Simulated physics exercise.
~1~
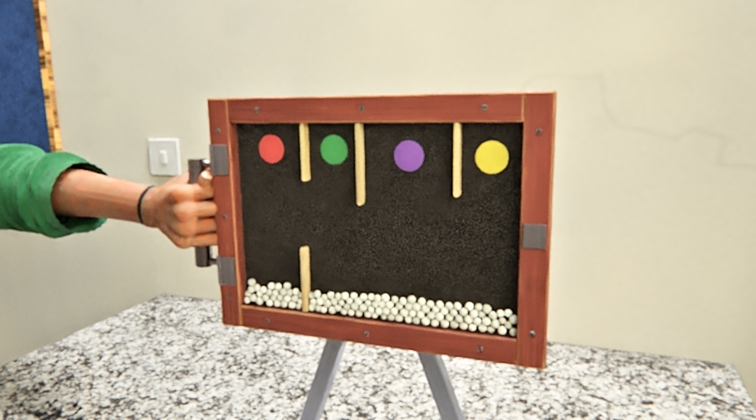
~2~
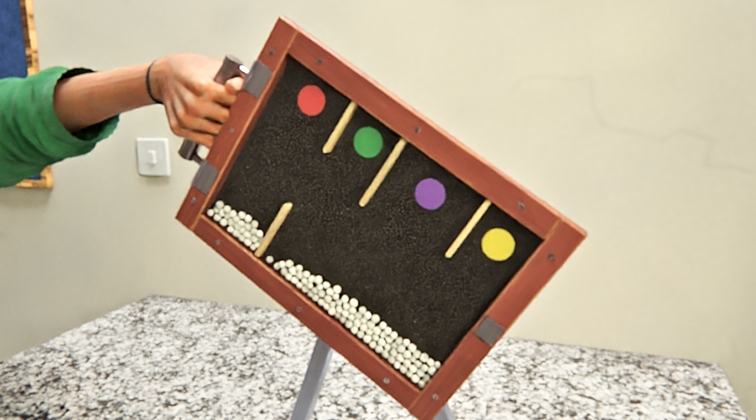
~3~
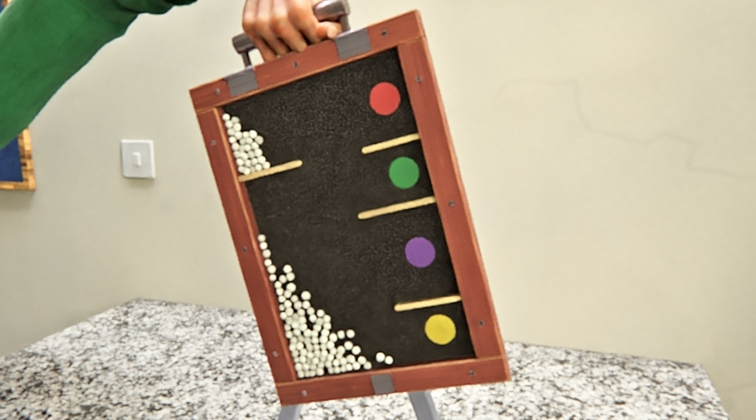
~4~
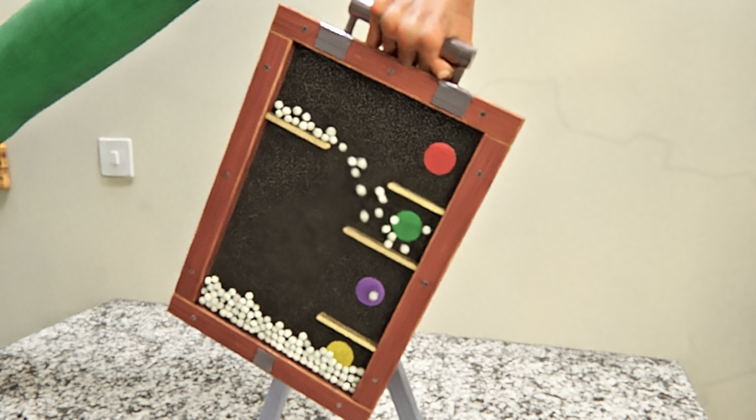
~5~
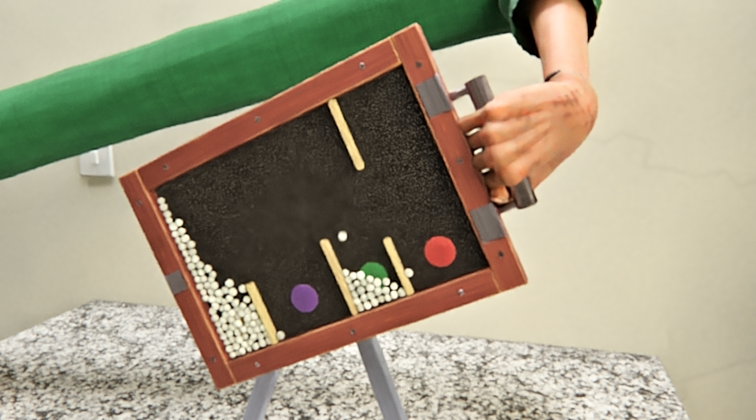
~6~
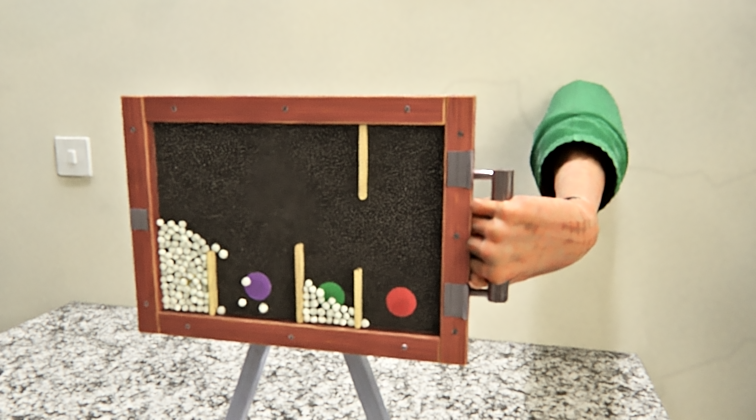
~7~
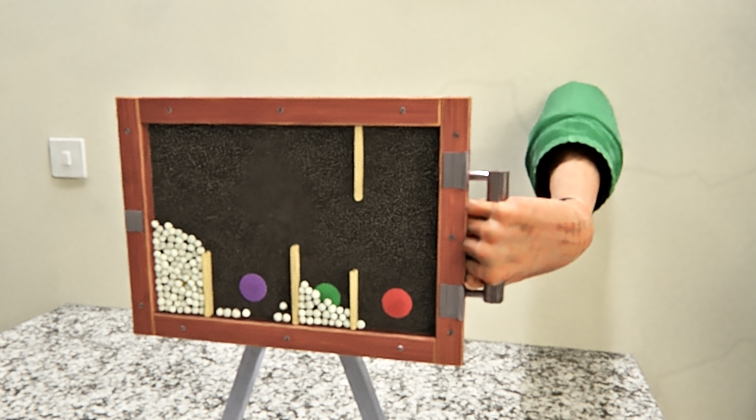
In front of a plain pale wall, seen from the front, a flat case with a reddish-brown frame stands on a speckled stone counter. White beads line its floor, and red, green, purple and yellow dots mark pockets along the top. A green-sleeved hand grips the left handle and turns the case clockwise, sliding beads toward the lower corner while a short divider holds some back. As it tips past upright, the held beads spill down toward the green dot. Once upside down, the case stops, with most beads heaped at yellow, some at green, few at purple and none at red.
